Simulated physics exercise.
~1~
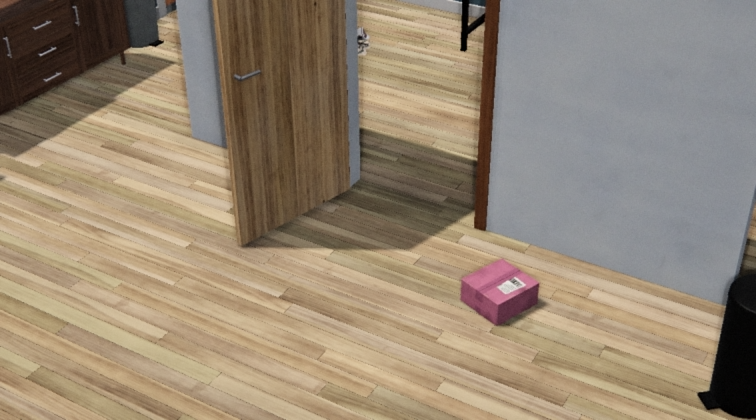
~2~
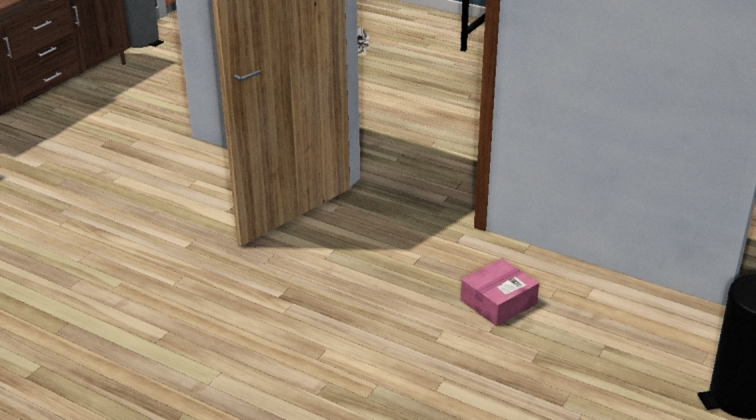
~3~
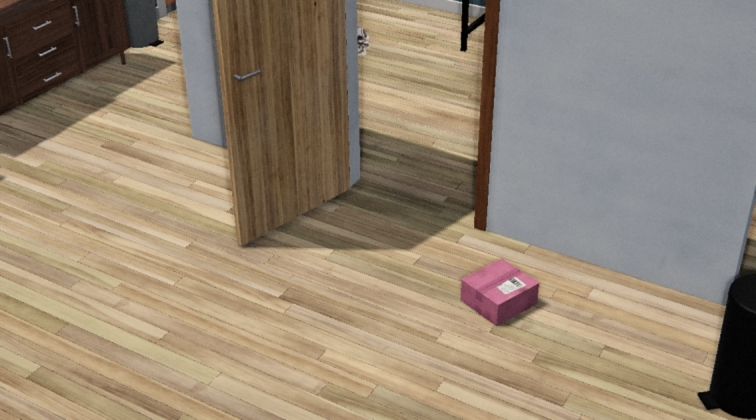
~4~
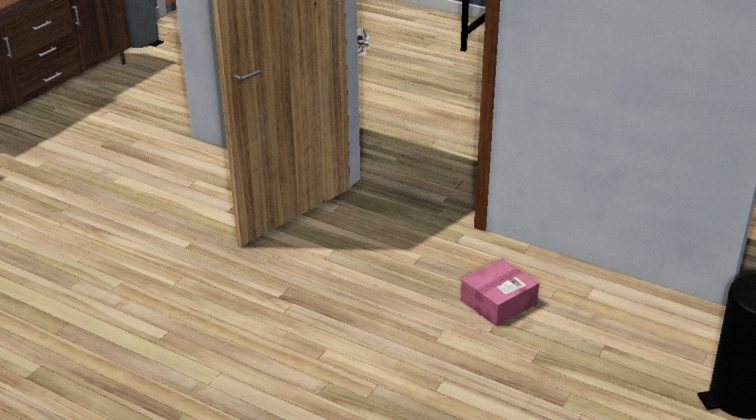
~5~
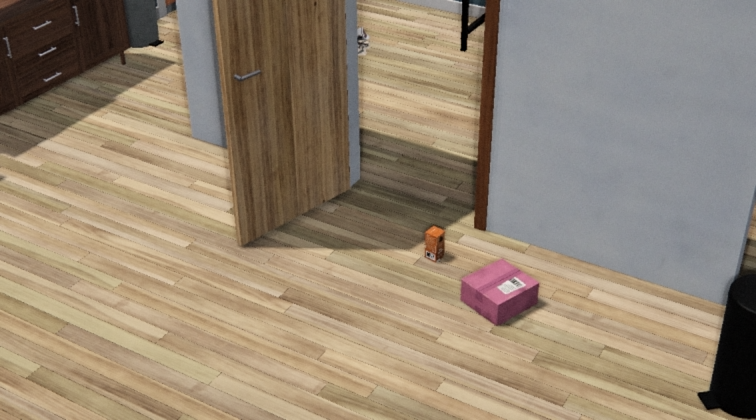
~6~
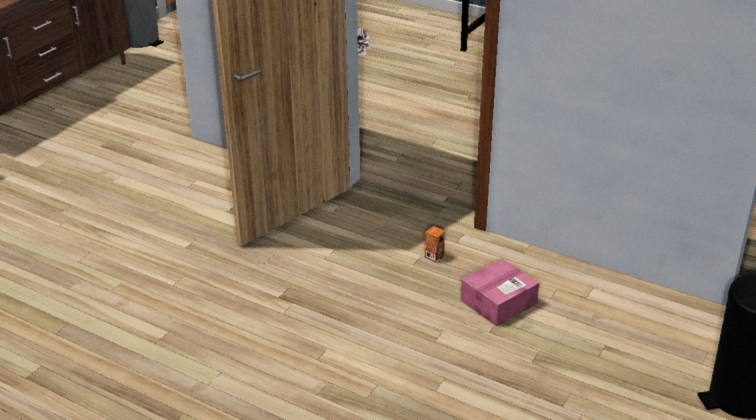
Pink parcel sitting still on a wooden floor near a wide-open door, with a small orange carton appearing beside it.
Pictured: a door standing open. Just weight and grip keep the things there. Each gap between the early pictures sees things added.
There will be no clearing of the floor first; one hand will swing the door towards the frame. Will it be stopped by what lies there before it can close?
Looks like the door swings all the way to the frame.
Then, 0.90 s on from there, door at 79°.
Then, 1.80 s on from there, door at 37°.
Then, 2.20 s on from there, door at 18°; orange carton shifted about its own width near (453, 240).
In the end, door at 0°; moved from the start, orange carton; pink parcel unmoved. At the end, from the last picture's camera, orange carton near (456, 239).
